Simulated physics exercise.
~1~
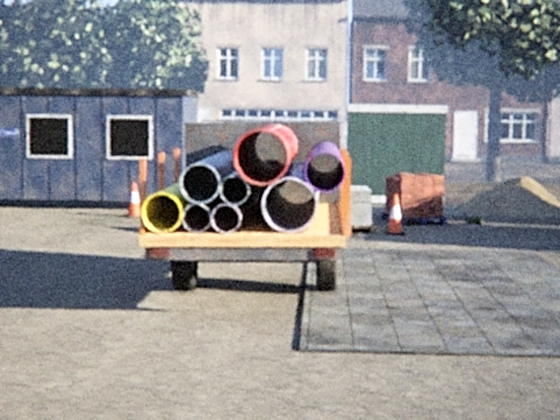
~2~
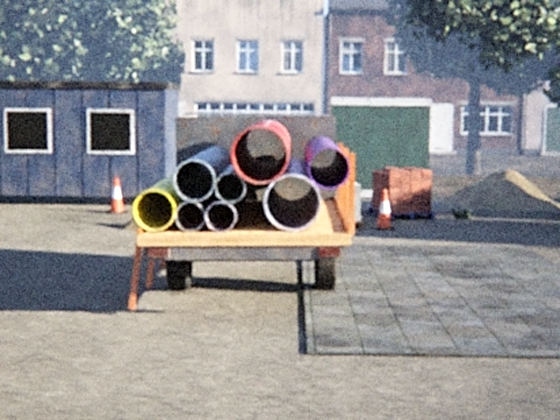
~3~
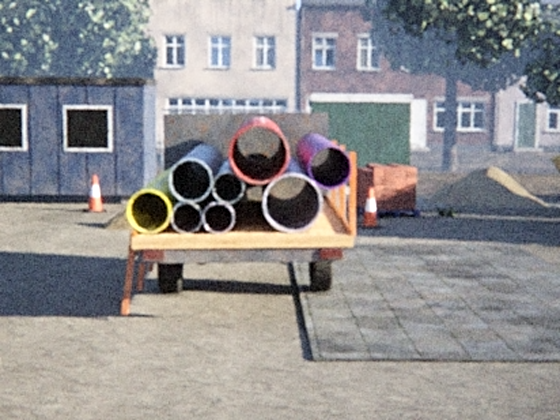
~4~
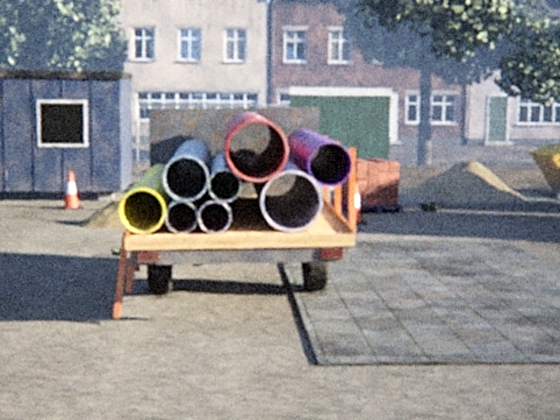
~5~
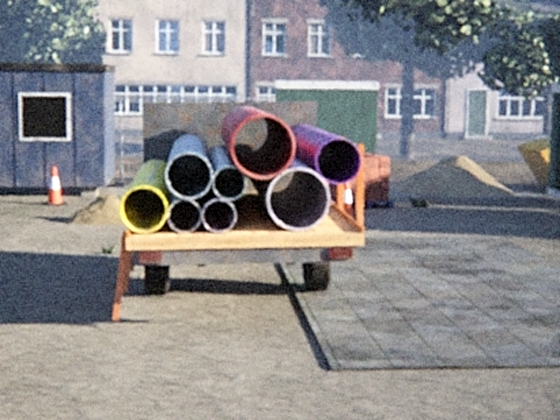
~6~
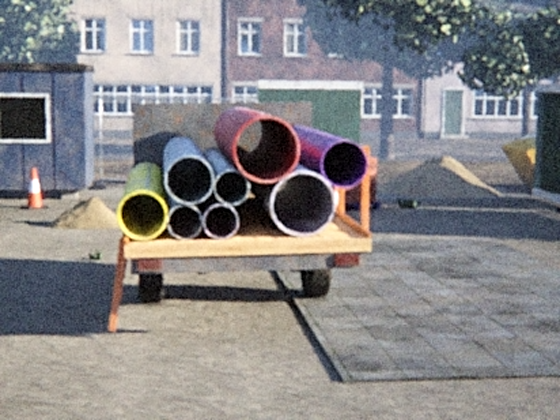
In a paved yard, a trailer's left posts swing down, but its stacked pipes stay aboard.
